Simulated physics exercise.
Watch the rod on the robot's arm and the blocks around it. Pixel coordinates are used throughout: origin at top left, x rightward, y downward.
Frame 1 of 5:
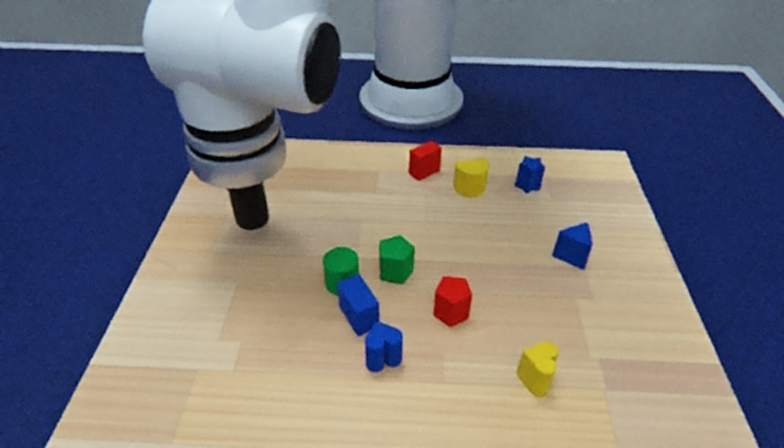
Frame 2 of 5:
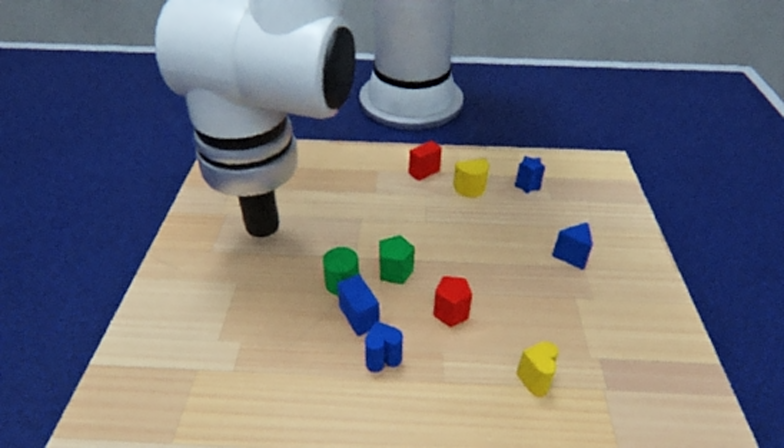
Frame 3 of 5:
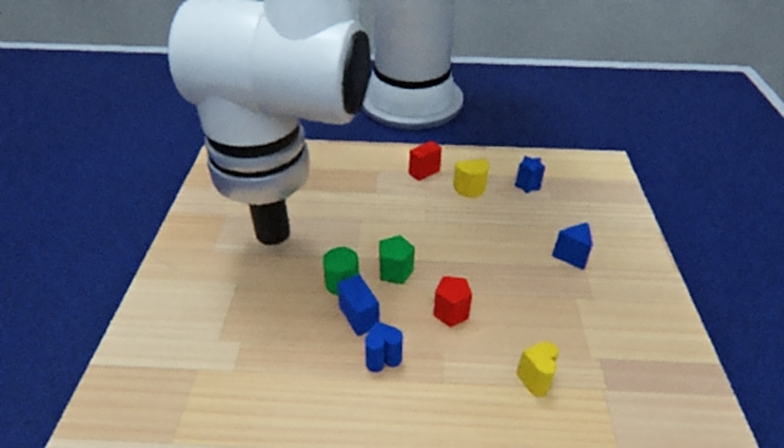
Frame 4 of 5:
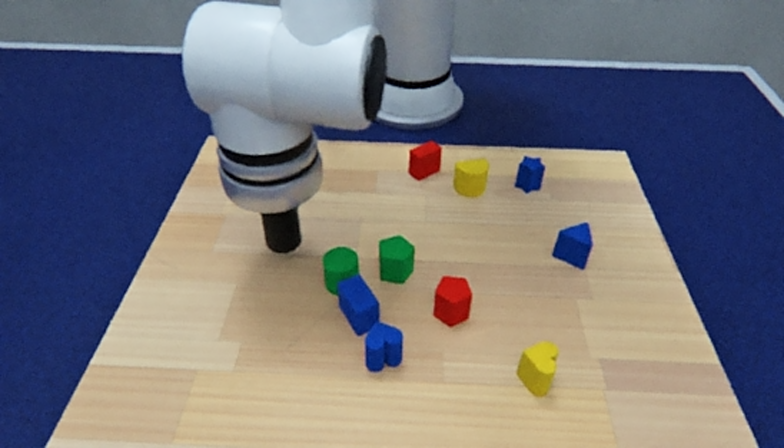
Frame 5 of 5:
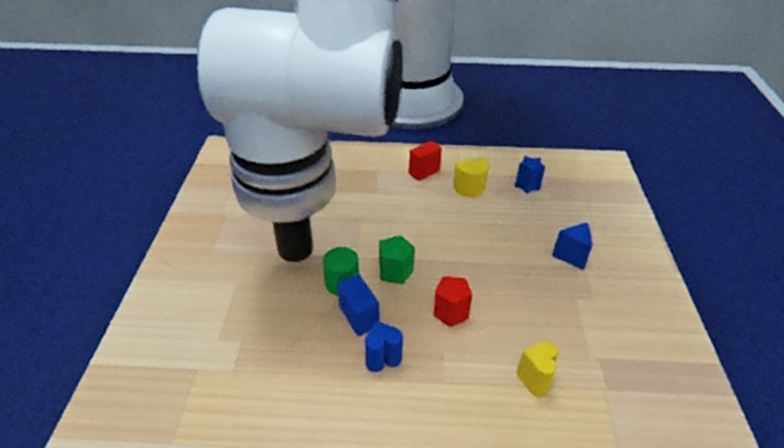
We see a white robot arm with a black rod above a wooden board of red, yellow, green and blue blocks; the rod moves steadily right and slightly nearer, approaching the green cylinder, while the blocks stay still.
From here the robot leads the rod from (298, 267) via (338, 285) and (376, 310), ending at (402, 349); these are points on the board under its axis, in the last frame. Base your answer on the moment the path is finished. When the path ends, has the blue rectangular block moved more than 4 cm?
Yes.
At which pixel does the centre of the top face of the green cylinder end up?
It sits at (418, 283).
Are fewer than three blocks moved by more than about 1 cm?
Short answer: No.
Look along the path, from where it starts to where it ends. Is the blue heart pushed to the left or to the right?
It goes right.
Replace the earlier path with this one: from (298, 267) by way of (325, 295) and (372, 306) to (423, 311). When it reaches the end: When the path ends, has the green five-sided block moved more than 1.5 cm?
The answer is yes.
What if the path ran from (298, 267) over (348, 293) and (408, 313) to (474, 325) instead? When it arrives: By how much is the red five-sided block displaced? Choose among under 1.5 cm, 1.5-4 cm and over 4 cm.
My estimate: Beyond 4 cm.
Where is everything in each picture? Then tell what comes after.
Rod tip at (253, 220); block tops, green cylinder at (341, 259); blue rectangular block at (358, 292); blue heart at (383, 335); green five-sided block at (396, 247), in the first picture.
Rod at (263, 227); blocks unchanged, in the second picture.
Rod at (273, 235); blocks unchanged, in the third picture.
Rod at (284, 243); blocks unchanged, in the fourth picture.
Rod at (296, 251); green cylinder at (341, 259); blue rectangular block at (358, 292); blue heart at (383, 335); green five-sided block at (396, 247), in the fifth picture.
What follows on the original path. One third of the way, rod at (338, 270); green cylinder at (373, 268); blue rectangular block at (369, 299), turned 45° clockwise.
Two thirds of the way, rod at (376, 295); green cylinder at (413, 280); blue rectangular block at (381, 312), turned 105° clockwise; blue heart at (383, 339); green five-sided block at (399, 246).
At the end, rod at (402, 333); green cylinder at (418, 283); blue rectangular block at (396, 355), turned 150° clockwise; blue heart at (384, 379); green five-sided block at (399, 246).
